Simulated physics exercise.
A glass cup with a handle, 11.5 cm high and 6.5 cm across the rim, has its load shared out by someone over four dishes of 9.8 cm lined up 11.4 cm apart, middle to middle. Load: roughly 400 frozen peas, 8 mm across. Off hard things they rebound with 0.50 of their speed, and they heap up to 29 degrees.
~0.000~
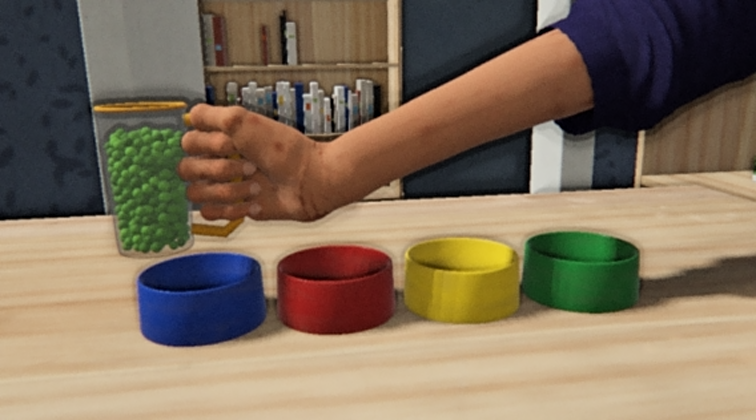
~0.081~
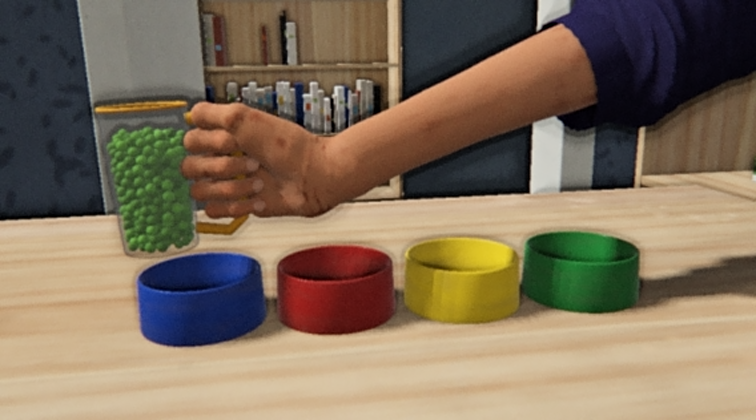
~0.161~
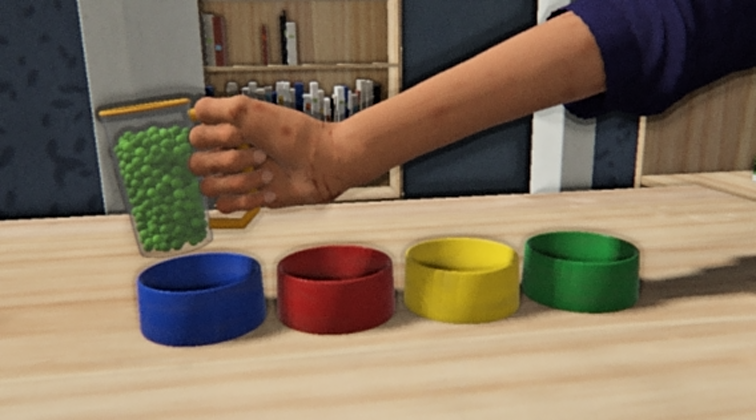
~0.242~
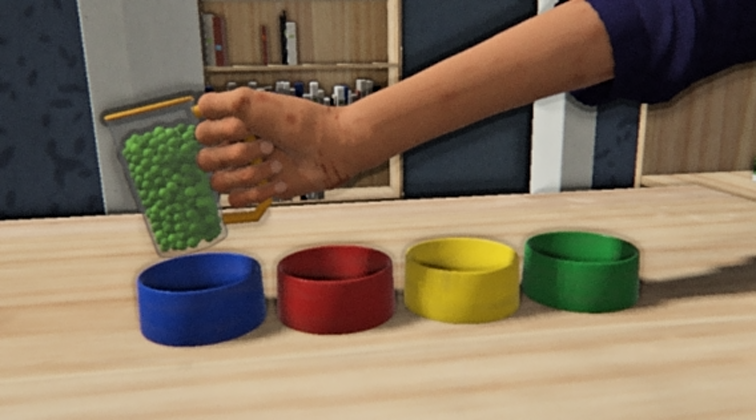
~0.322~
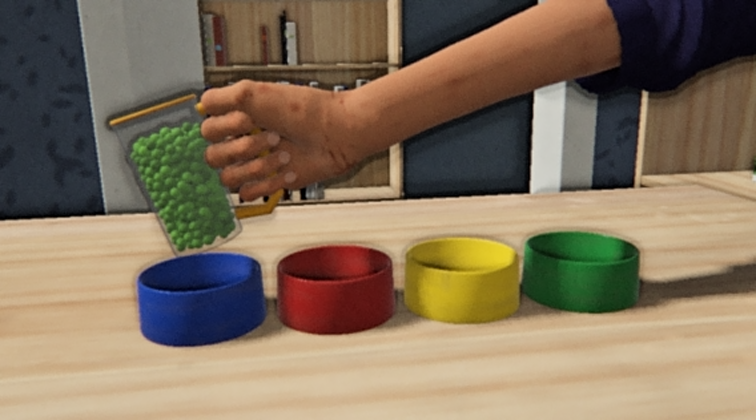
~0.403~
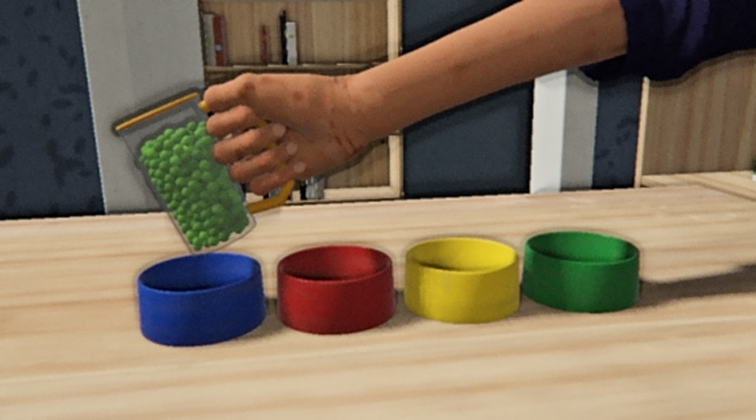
A hand tilts a clear cup of green peas while moving it slightly right.
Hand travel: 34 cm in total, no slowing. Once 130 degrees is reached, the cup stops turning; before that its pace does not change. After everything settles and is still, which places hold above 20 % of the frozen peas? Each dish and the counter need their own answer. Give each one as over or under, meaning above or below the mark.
Red: Over, blue: Under, green: Under, yellow: Under, counter: Under.
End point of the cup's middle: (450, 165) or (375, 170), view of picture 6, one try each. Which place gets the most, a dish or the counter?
I'd bet on red for the first try and red for the second.
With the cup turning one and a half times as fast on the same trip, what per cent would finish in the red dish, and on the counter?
I'd expect red to end at 10 and the counter at 30.
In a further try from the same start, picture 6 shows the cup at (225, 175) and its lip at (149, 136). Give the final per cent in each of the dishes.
Per cent kept: Red 40; blue 0; green 0; yellow 40.
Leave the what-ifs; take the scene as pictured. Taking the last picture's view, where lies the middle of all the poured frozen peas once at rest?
Somewhere near (326, 291) in the last picture.
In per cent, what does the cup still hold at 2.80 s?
I'd estimate some 0 per cent of the load.
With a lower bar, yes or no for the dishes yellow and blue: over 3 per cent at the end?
For the yellow dish, no, it doesn't; for the blue dish, yes, it does.
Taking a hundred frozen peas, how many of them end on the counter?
Near 10 percent, roughly speaking.
After 1.84 s, tilt 113 degrees; cup holds 75 %, red 10 %, blue 10 %.
After 2.80 s, tilt 130 degrees; cup holds 0 %, red 85 %, blue 10 %.
After 3.75 s, tilt 130 degrees; cup holds 0 %, red 85 %, blue 10 %.
By 4.1 s all is still; red 85 %, blue 10 %, green 0 %, yellow 0 %, counter 10 %.
